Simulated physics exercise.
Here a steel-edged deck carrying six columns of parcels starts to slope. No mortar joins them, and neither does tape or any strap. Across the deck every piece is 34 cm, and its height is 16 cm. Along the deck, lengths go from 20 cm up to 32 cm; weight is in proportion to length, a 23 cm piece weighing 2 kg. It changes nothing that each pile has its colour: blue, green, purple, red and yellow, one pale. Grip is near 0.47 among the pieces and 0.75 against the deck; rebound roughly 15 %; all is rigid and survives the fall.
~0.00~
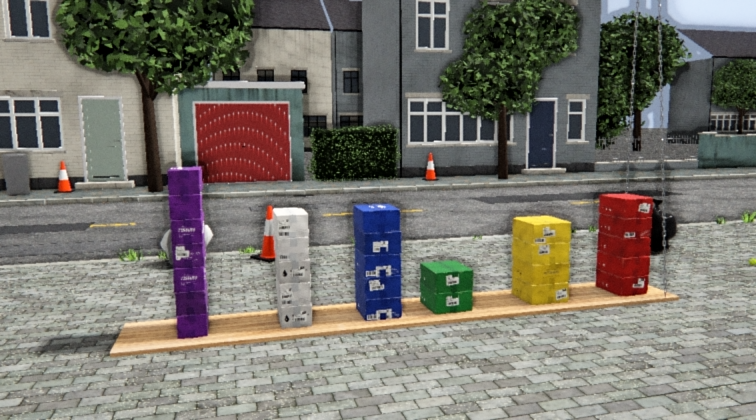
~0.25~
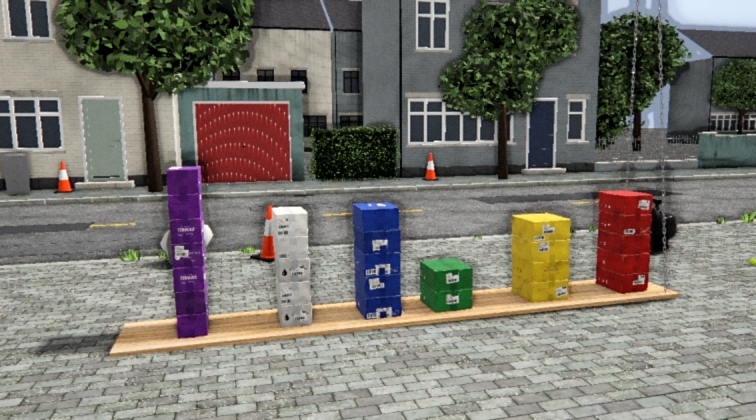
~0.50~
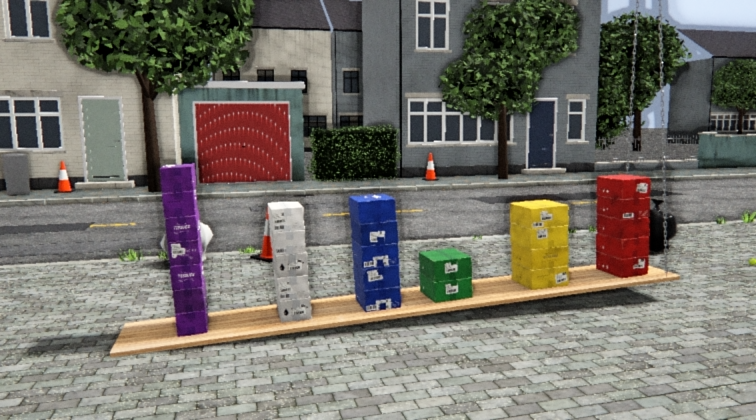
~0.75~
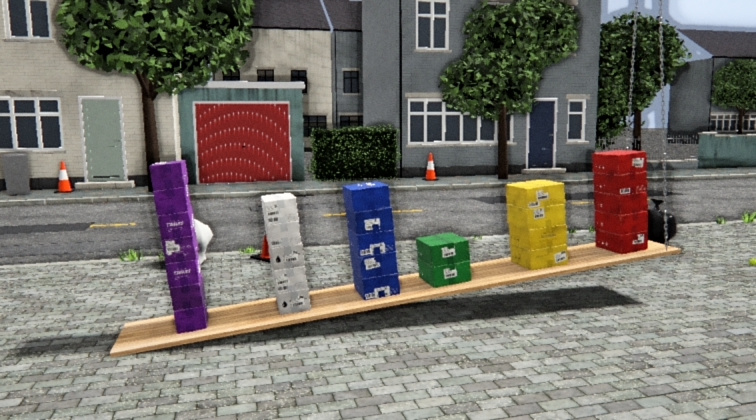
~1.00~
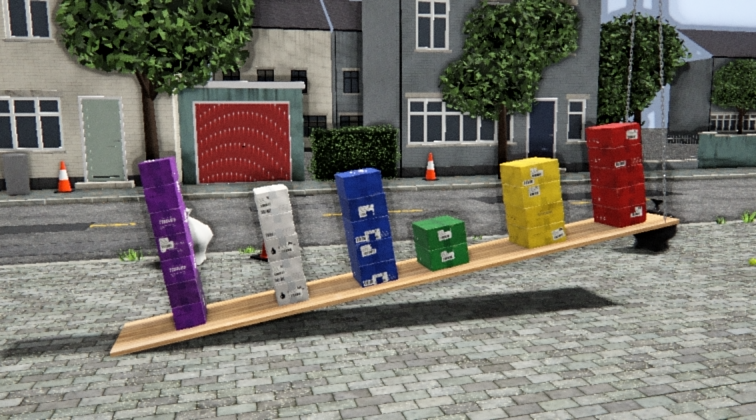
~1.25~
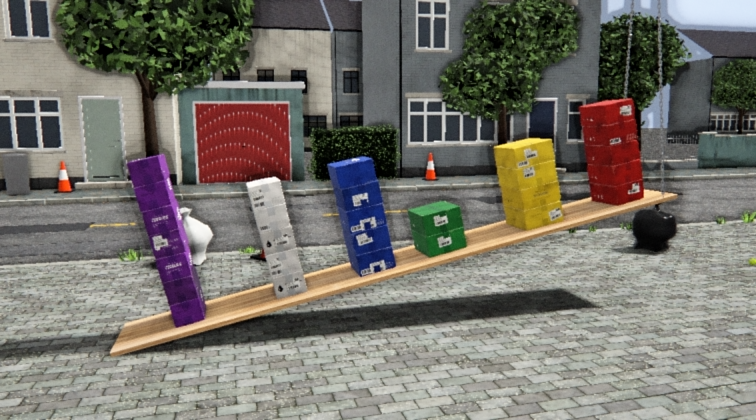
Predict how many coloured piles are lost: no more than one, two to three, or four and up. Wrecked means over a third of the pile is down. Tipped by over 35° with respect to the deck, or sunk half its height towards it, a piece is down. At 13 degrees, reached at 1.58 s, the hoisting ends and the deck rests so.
No more than one.
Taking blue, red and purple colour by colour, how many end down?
Colour by colour, blue has 0, red has 0 and purple has 7.
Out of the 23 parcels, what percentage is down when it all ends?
30%.
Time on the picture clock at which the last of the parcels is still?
At roughly 4.0 seconds.
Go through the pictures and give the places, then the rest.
In the first picture (each place is the centre of the face we see best; leans and shifts are taken against what carries them), middle of the deck's edge (431, 323) slope 0°; top green parcel (455, 282); top purple parcel (184, 183); the others all in place.
In the second picture, middle of the deck's edge (431, 321) slope 0°; top purple parcel (183, 182).
In the third picture, middle of the deck's edge (431, 312) slope 2°; top purple parcel (177, 180).
In the fourth picture, middle of the deck's edge (431, 297) slope 5°; top purple parcel (167, 177).
In the fifth picture, middle of the deck's edge (429, 280) slope 9°; top purple parcel (156, 174).
In the sixth picture, middle of the deck's edge (426, 267) slope 11°; top purple parcel (146, 172); top blue parcel (356, 174); the others all in place.
By 1.72 s, slope 13°; none of the 23 other parcels down, 7 disturbed; top purple parcel tilted 13°.
By 2.66 s, slope 13°; 7 of the 23 other parcels down; top purple parcel on its side.
When it is over (4.1 s), slope 13°; 7 of the 23 other parcels down; top purple parcel on its side; top blue parcel unmoved. Wrecked, purple. In pixels of the last frame, middles, top blue parcel near (346, 166).
